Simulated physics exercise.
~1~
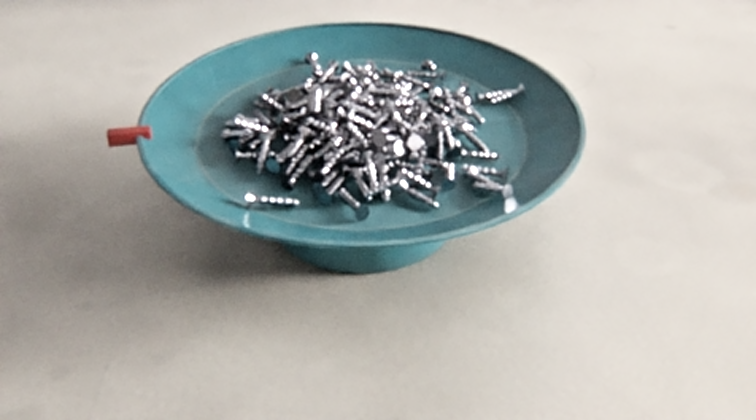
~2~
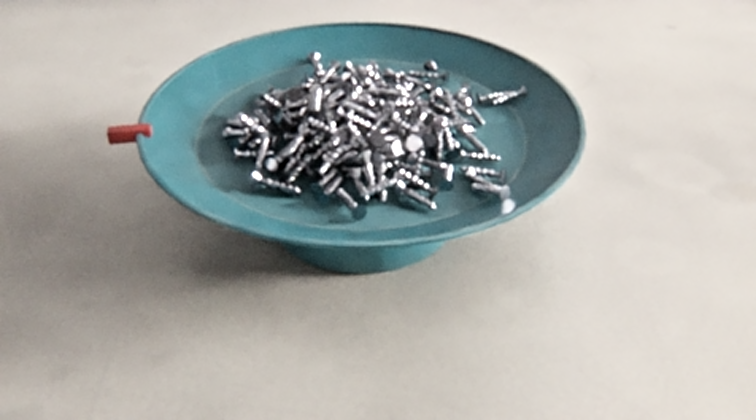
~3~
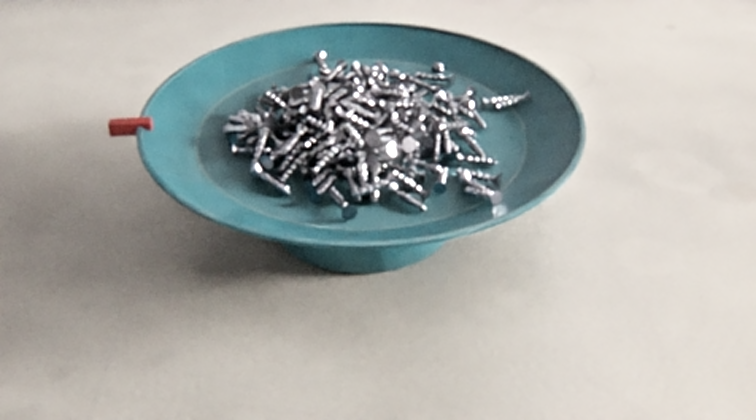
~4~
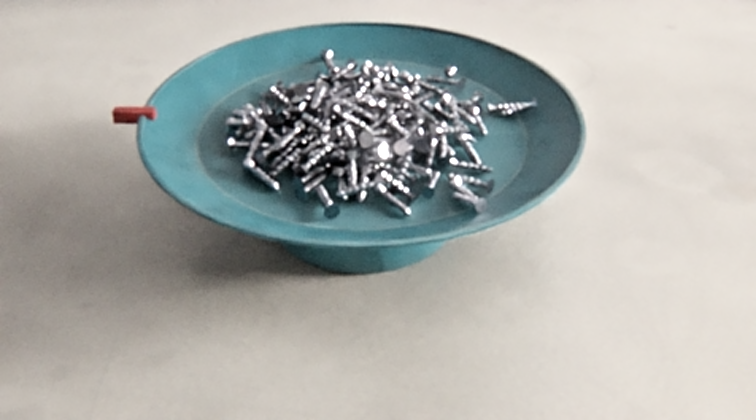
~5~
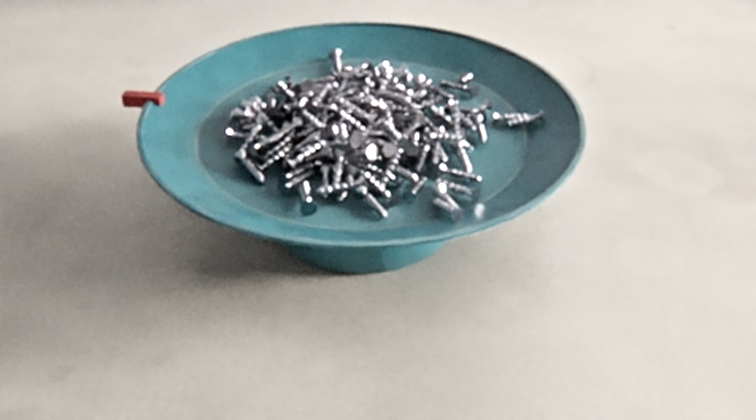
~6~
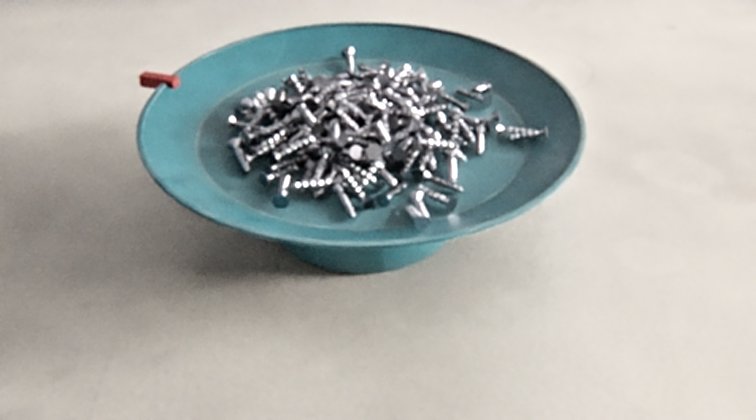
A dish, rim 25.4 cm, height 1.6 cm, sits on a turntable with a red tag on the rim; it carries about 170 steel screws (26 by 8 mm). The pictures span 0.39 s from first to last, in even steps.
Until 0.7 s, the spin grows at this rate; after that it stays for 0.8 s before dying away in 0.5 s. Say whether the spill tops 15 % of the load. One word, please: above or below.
Below.
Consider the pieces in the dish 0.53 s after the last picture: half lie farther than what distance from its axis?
4.5 cm, roughly.
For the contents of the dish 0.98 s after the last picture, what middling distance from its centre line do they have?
4.5 cm or so.
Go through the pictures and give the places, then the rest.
Dish at (363, 243); turned 0 degrees, tag at (129, 133); top of the load at (321, 74), in the first frame.
Dish at (363, 243); turned 1 degrees, tag at (129, 131); top of the load at (323, 73), in the second frame.
Dish at (363, 243); turned 5 degrees, tag at (130, 124); top of the load at (333, 73), in the third frame.
Dish at (363, 243); turned 10 degrees, tag at (134, 112); top of the load at (449, 73), in the fourth frame.
Dish at (363, 243); turned 19 degrees, tag at (143, 97); top of the load at (377, 74), in the fifth frame.
Dish at (363, 243); turned 29 degrees, tag at (159, 79); top of the load at (364, 76), in the sixth frame.
Then, 0.53 s after the last picture, dish 100 %; middle of the pieces not yet landed near (361, 122).
Then, 0.98 s after the last picture, dish 100 %; middle of the pieces not yet landed near (363, 121).
Then, 1.37 s after the last picture, dish 100 %; middle of the pieces not yet landed near (363, 122).
Then, 1.77 s after the last picture, dish 100 %; middle of the pieces not yet landed near (363, 122).
In the end, dish 100 %.
